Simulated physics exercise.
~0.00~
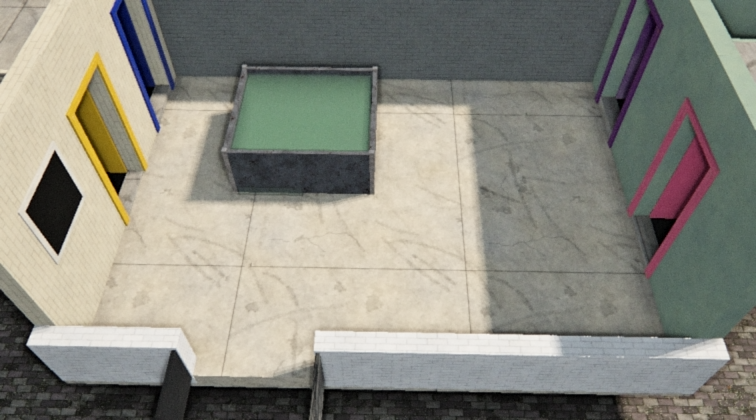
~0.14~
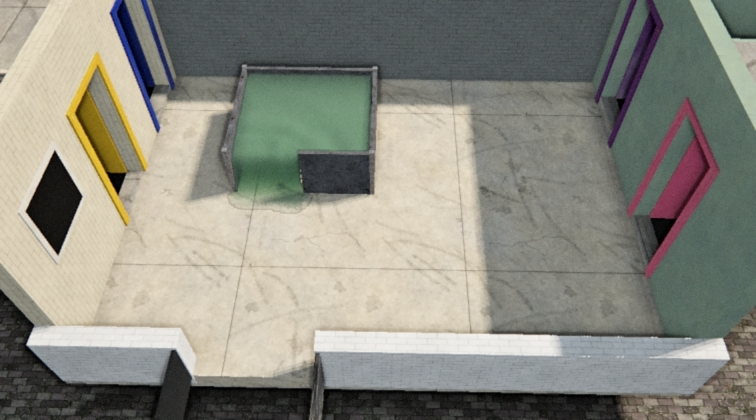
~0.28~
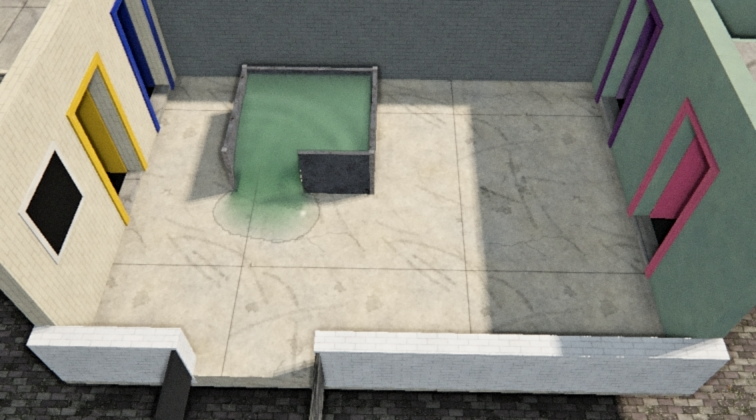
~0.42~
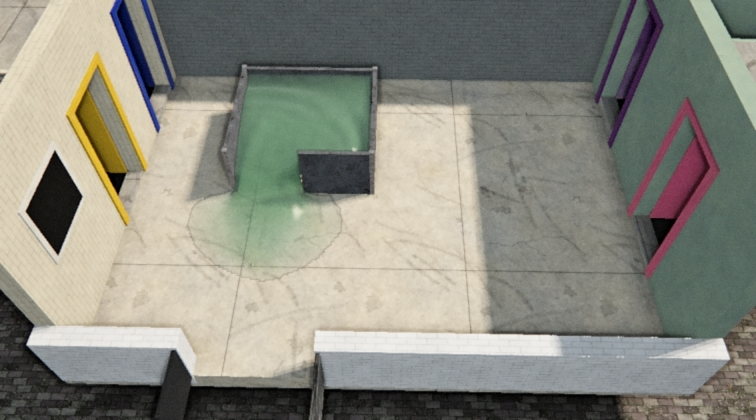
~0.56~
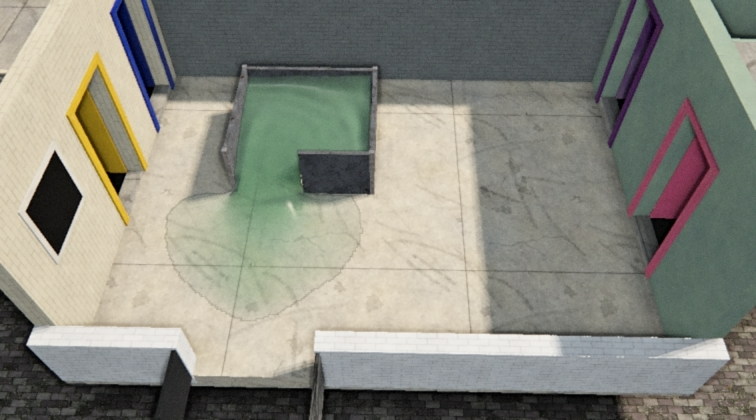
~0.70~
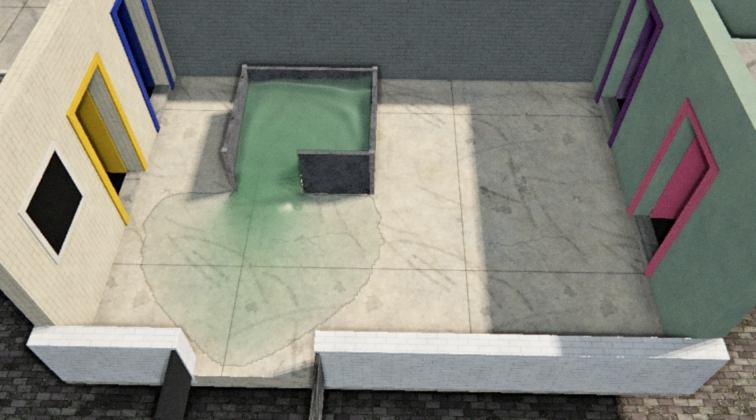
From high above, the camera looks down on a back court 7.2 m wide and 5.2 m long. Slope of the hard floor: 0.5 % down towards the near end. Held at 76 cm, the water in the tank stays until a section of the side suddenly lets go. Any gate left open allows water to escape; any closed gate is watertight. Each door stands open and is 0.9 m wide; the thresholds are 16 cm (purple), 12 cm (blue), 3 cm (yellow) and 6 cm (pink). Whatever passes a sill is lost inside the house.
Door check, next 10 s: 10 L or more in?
Purple door no, blue door no, yellow door yes, pink door no.
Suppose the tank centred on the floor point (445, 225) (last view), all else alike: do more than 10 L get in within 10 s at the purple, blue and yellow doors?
Well, purple ends up inside the mark, blue ends up inside the mark and yellow ends up beyond the mark.
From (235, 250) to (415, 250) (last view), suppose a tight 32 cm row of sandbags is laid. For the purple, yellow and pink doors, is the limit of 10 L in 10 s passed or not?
Purple within the limit, yellow exceeded, pink exceeded.
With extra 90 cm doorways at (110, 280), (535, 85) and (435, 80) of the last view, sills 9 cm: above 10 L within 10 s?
Per doorway, in order: Sufficient / insufficient / insufficient.
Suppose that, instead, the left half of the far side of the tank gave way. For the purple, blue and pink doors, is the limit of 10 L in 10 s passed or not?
Here's how it goes: Purple exceeds it, blue exceeds it, pink falls short.
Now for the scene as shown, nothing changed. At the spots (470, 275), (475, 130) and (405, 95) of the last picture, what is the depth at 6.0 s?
Depths in turn: Roughly 2, 0 and 0 centimetres.
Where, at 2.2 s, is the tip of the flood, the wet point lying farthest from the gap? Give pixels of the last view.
Somewhere near pixel (559, 363).
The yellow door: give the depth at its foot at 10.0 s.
About 3.0 cm.
After 1.4 s water covers 25 % of the floor and is deepest (48 cm) near (84, 354); purple door not reached, blue door not reached, yellow door 2 cm at the sill, 0 L in, pink door not reached.
After 2.2 s water covers 30 % of the floor and is deepest (36 cm) near (172, 356); purple door not reached, blue door not reached, yellow door 2 cm at the sill, 1 L in, pink door not reached.
After 3.5 s water covers 45 % of the floor and is deepest (22 cm) near (260, 195); purple door not reached, blue door not reached, yellow door 6 cm at the sill, 2 L in, pink door not reached.
After 6.0 s water covers 60 % of the floor and is deepest (13 cm) near (168, 315); purple door not reached, blue door 2 cm at the sill, 0 L in, yellow door 5 cm at the sill, 12 L in, pink door 4 cm at the sill, 0 L in.
After 10.0 s water covers 85 % of the floor and is deepest (8 cm) near (84, 354); purple door 2 cm at the sill, 0 L in, blue door 6 cm at the sill, 0 L in, yellow door 3 cm at the sill, 18 L in, pink door 4 cm at the sill, 0 L in.
